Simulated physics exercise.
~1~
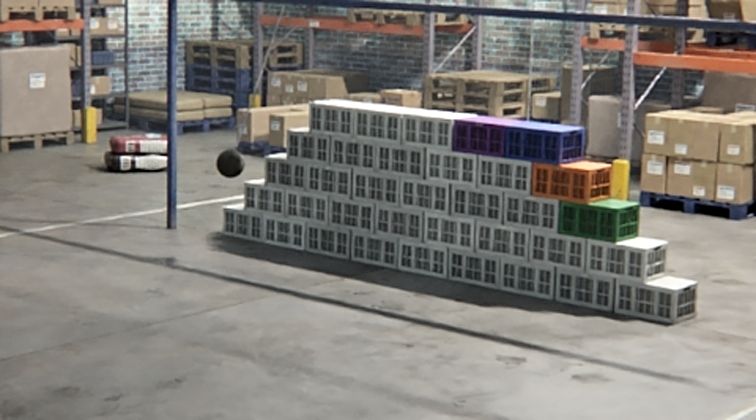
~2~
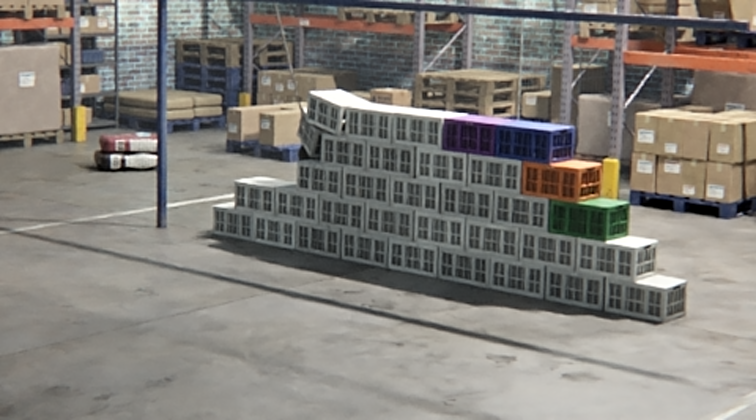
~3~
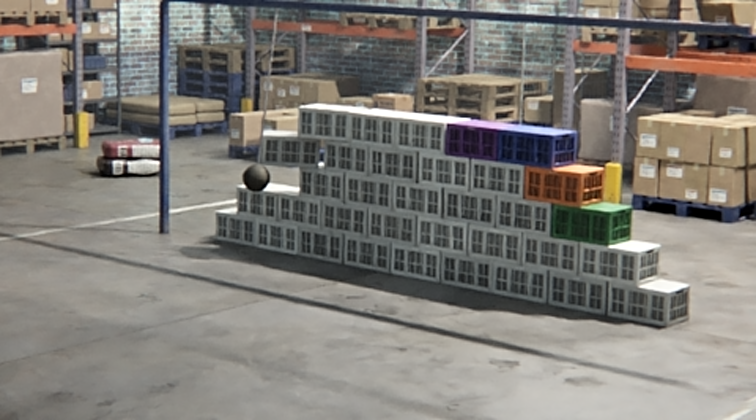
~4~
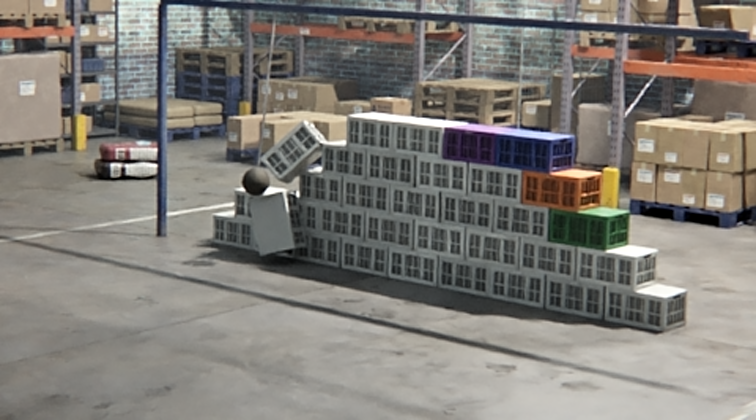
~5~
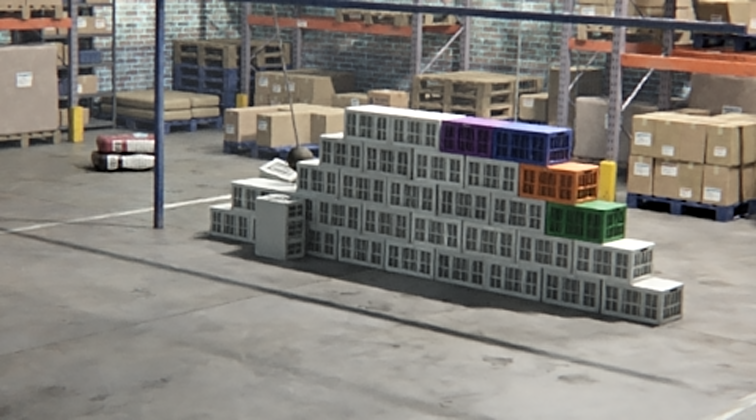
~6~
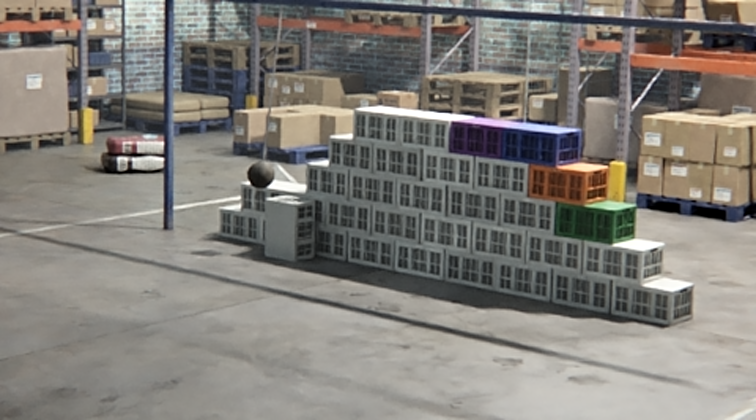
We see a dark ball swing repeatedly into the left side of a stepped wall of pale crates in a warehouse, knocking a few loose so they tip and drop, while the purple, blue, orange and green crates stay in place and most of the wall remains standing.
